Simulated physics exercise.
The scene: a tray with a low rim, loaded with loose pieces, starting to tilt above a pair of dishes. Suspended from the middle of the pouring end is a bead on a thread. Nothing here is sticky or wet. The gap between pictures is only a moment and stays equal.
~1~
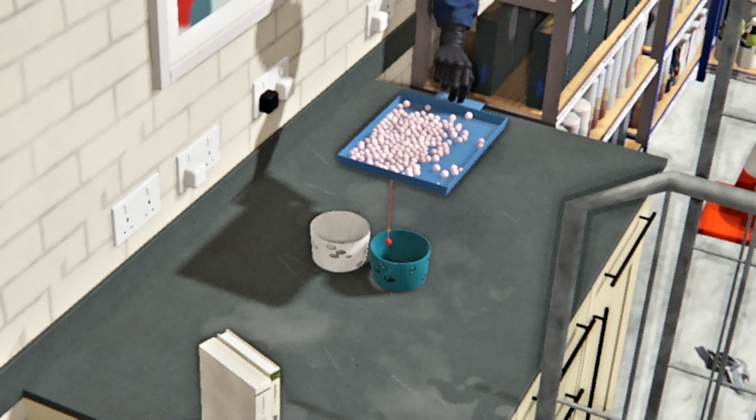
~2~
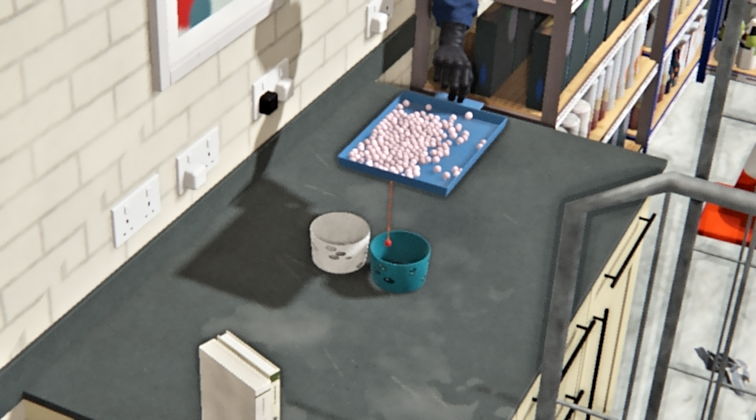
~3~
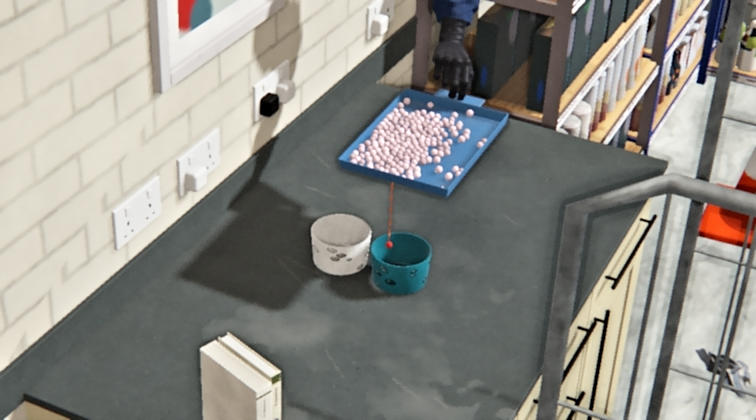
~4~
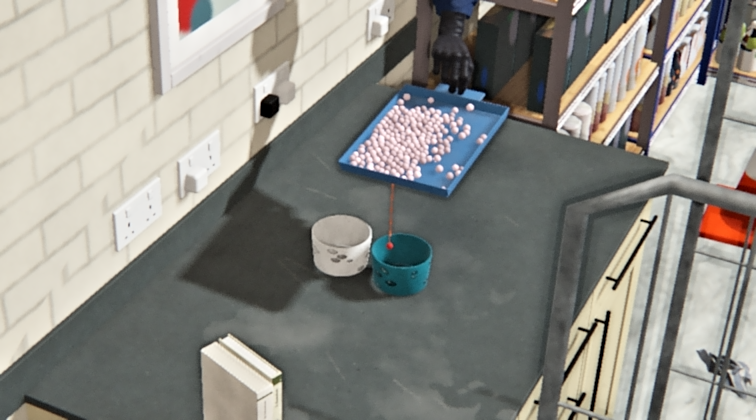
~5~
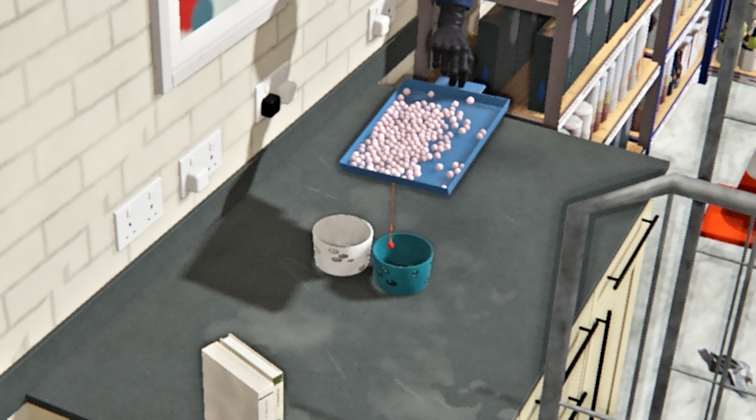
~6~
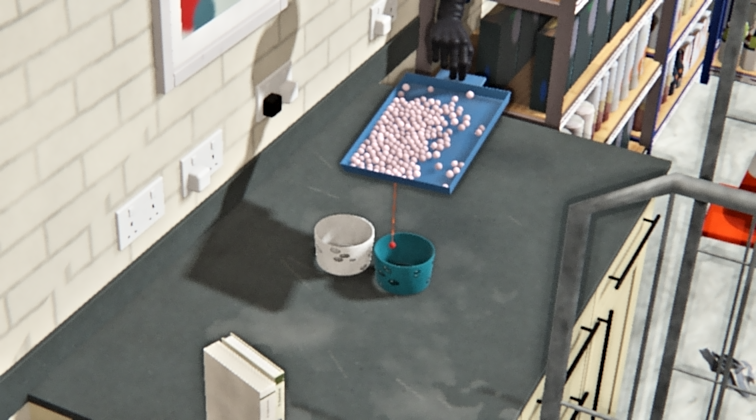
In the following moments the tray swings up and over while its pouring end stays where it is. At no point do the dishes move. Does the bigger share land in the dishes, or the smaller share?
I expect most of the load to be wasted.
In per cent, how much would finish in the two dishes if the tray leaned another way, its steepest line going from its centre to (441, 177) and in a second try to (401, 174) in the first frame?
The first try gives close to 0 percent; the next gives 0 percent.
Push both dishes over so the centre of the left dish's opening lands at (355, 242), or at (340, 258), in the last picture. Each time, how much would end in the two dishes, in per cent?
40 per cent the first time, 70 per cent the second time.
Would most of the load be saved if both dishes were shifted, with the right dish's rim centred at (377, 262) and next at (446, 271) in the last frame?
Try 1: In excess of half; try 2: Not up to half.
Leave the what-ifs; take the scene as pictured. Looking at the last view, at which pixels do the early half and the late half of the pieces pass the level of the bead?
It passes near (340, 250) first and then near (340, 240).
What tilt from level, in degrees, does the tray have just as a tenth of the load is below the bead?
About 75 degrees.
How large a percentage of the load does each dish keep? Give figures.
The left dish keeps near 20 in a hundred, the right dish near 0 in a hundred.
Soon after the last picture, tray tipped steeply; nearly all on the tray; a stray few in the air.
A little later, tray tipped right over; a small part on the tray; a small part in the left dish; about two thirds outside both; a small part in the air.
Later still, tray tipped past a quarter turn; a stray few in the right dish; about a quarter in the left dish; most outside both.
By the end, tray tipped past a quarter turn; a stray few in the right dish; about a quarter in the left dish; most outside both.
